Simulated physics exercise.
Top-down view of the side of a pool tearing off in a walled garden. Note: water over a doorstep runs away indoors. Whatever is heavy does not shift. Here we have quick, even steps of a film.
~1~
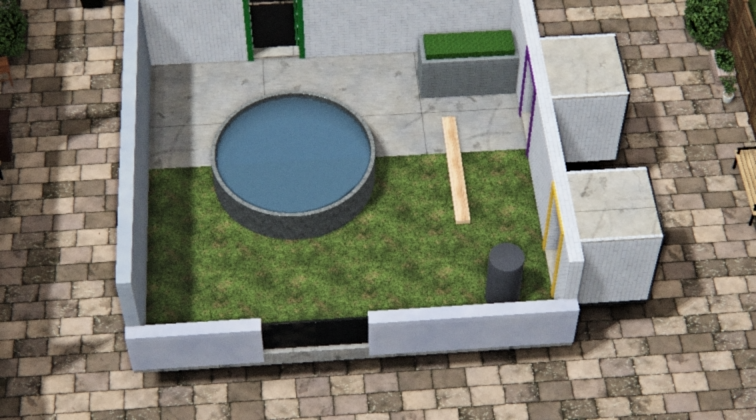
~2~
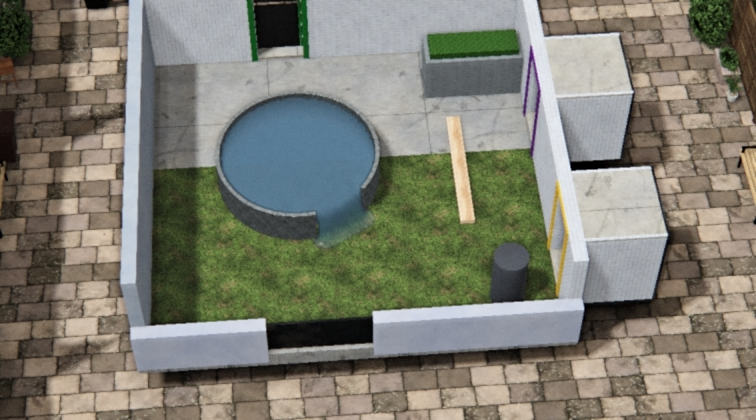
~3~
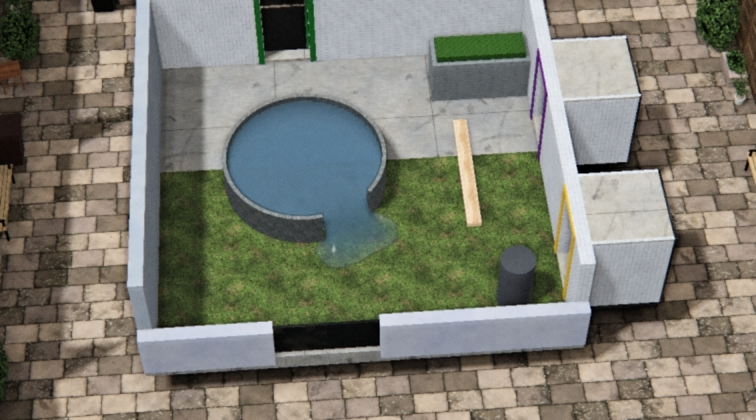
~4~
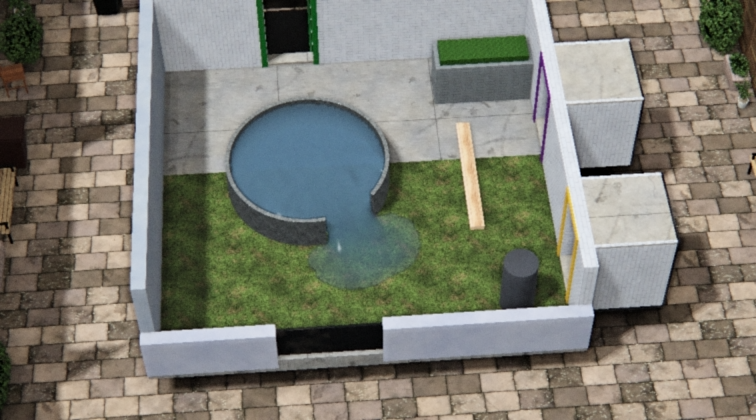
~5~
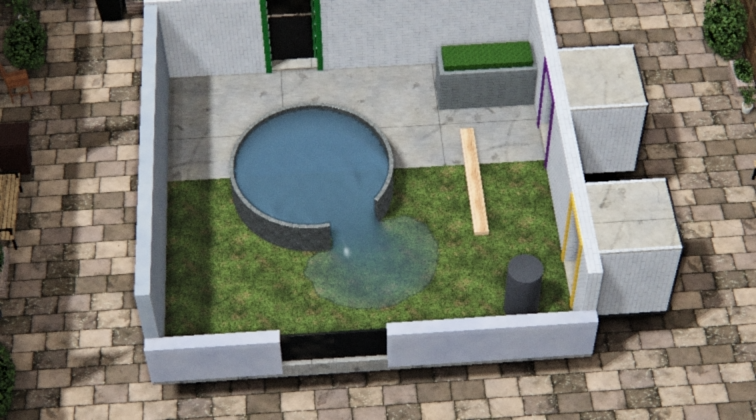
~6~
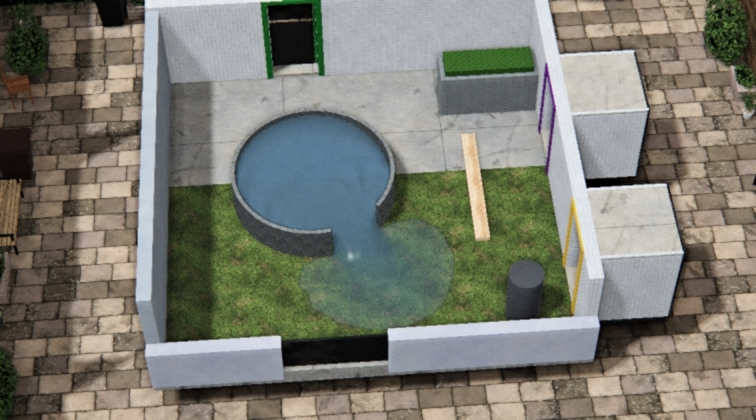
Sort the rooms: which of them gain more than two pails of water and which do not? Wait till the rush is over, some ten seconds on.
The purple door gains no more; the yellow door gains more; the green door gains no more.
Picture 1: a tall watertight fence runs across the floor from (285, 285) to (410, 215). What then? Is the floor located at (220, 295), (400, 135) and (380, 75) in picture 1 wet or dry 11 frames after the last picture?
Lab note - point 1: Inundated; point 2: Inundated; point 3: Parched.
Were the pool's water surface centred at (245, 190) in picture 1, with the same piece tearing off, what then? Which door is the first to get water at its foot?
Door noted: The yellow one.
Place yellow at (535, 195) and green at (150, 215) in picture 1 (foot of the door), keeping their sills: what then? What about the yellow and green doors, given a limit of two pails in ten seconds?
From what I can tell, the yellow door overshoots the mark; as for the green door, it remains within bounds.
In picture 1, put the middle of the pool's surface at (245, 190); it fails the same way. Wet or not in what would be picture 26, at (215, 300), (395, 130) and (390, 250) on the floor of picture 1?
As listed: Flooded, free of water, awash.
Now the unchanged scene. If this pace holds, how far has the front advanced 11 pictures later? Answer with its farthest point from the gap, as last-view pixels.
The wet point farthest out is around (565, 342).
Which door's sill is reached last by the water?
My answer is the green door.
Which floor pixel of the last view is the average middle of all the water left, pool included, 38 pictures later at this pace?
Near (372, 241) in the last view.
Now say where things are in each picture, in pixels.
The first frame shows still water in the round tank at (293, 154).
In the second frame, the front is at (368, 214), out from the gap at (341, 219).
In the third frame, the front is at (335, 264), out from the gap at (348, 223).
In the fourth frame, the front is at (409, 263), out from the gap at (351, 226).
In the fifth frame, the front is at (415, 291), out from the gap at (355, 232).
In the sixth frame, water pours out at (356, 237) and has run to (429, 312).
A moment on, water covers 20 % of the floor; the purple door not reached, the yellow door not reached, the green door not reached.
Next, water covers 30 % of the floor; the purple door not reached, the yellow door not reached, the green door not reached.
Then, water covers 40 % of the floor; the purple door not reached, the yellow door over two buckets in, the green door not reached.
Later, water covers 60 % of the floor; the purple door wet at the sill, nothing in, the yellow door far over two buckets in, the green door not reached.
In the end, water covers 85 % of the floor; the purple door wet at the sill, nothing in, the yellow door far over two buckets in, the green door wet at the sill, nothing in.
